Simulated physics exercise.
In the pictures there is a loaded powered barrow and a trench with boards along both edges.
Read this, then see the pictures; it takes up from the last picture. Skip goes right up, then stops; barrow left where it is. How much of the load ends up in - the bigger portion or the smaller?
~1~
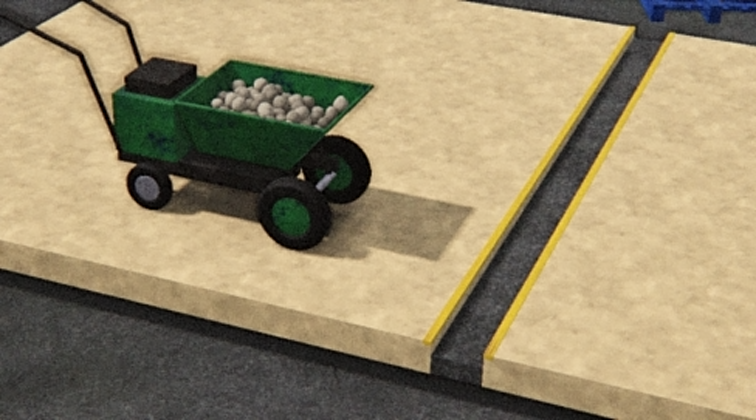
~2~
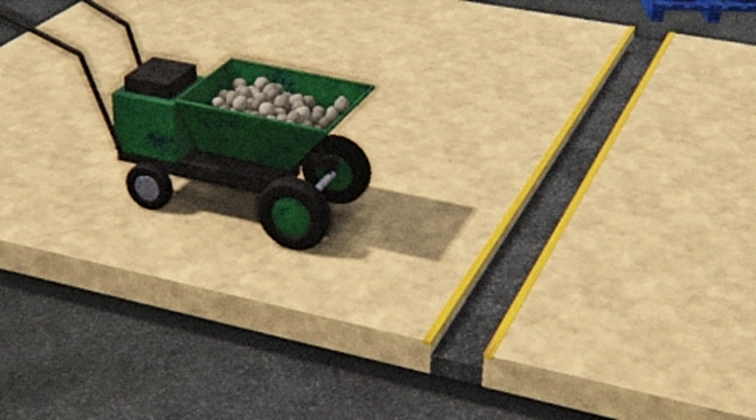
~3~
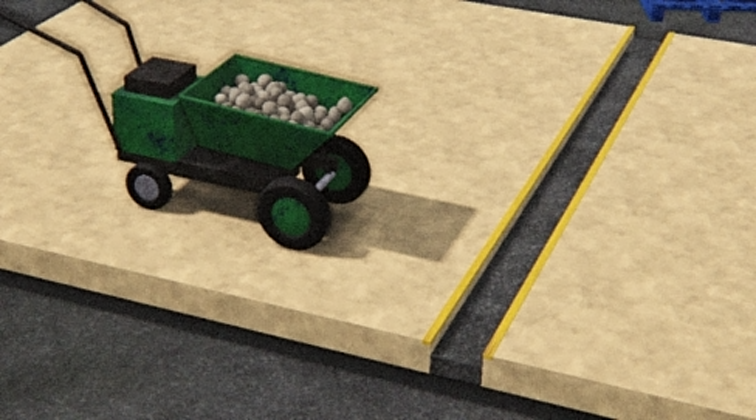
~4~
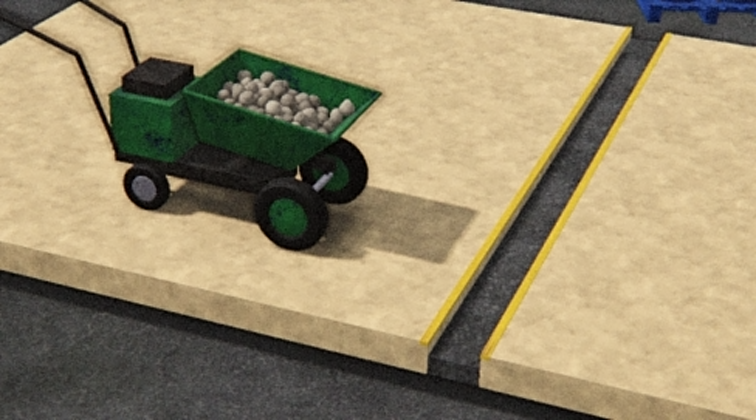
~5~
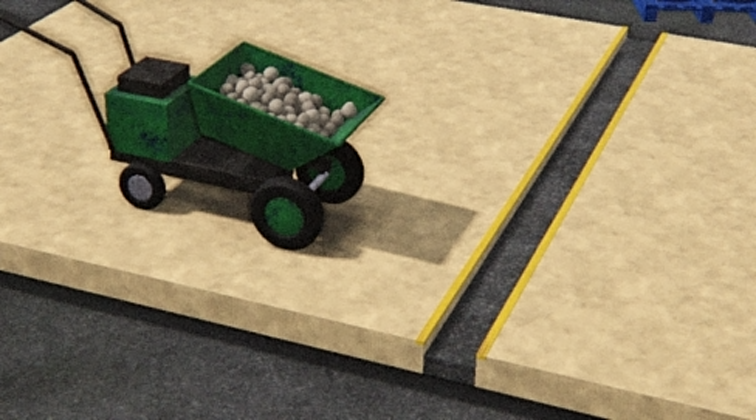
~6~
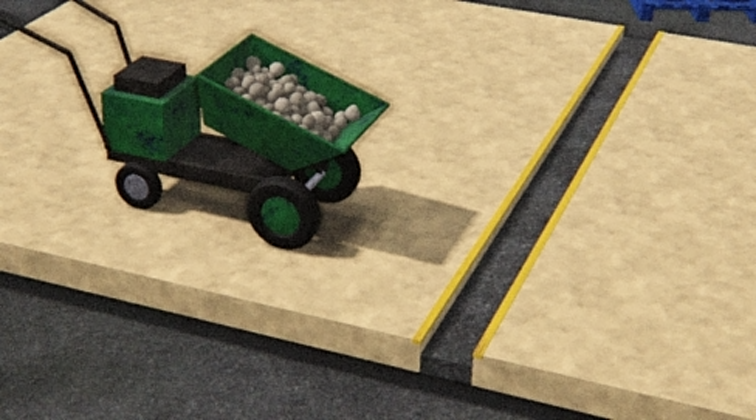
The load will chiefly settle outside the trench.
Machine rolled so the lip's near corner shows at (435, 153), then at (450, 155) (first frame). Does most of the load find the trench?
The first try: The smaller part. The second: Under half.
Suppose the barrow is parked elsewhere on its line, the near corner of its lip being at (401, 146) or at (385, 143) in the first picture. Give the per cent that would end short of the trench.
The first spot yields roughly 0 percent, the second roughly 10 percent.
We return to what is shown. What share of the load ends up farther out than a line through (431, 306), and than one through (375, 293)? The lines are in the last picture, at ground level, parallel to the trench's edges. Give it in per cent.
In order, some 30 % then some 80 %.
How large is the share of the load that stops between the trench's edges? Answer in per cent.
Result: Close to 20 in a hundred.
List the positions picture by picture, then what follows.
In the first picture, lip of the skip at (326, 132), level; top of the load at (256, 107), river pebbles; first edge of the trench at (449, 308); far edge at (508, 321), the trench under half as wide as the skip, and shallow for its width.
In the second picture, lip of the skip at (327, 132), level; top of the load at (257, 106).
In the third picture, lip of the skip at (331, 135), tipped barely; top of the load at (261, 104).
In the fourth picture, lip of the skip at (335, 139), tipped a little; top of the load at (256, 100).
In the fifth picture, lip of the skip at (339, 145), tipped a little; top of the load at (255, 88).
In the sixth picture, lip of the skip at (344, 152), tipped clearly; top of the load at (249, 91); first edge of the trench at (438, 306); far edge at (498, 320).
Soon, skip tipped steeply; all in the skip.
A while on, skip tipped right over; about two thirds in the skip; about a third short of the trench; a stray few in or heaped over the trench; a stray few falling.
Towards the end, skip tipped right over; about a quarter in the skip; about two thirds short of the trench; about a quarter in or heaped over the trench; a stray few beyond it.
Finally, skip tipped right over; about a quarter in the skip; about two thirds short of the trench; about a quarter in or heaped over the trench; a stray few beyond it.
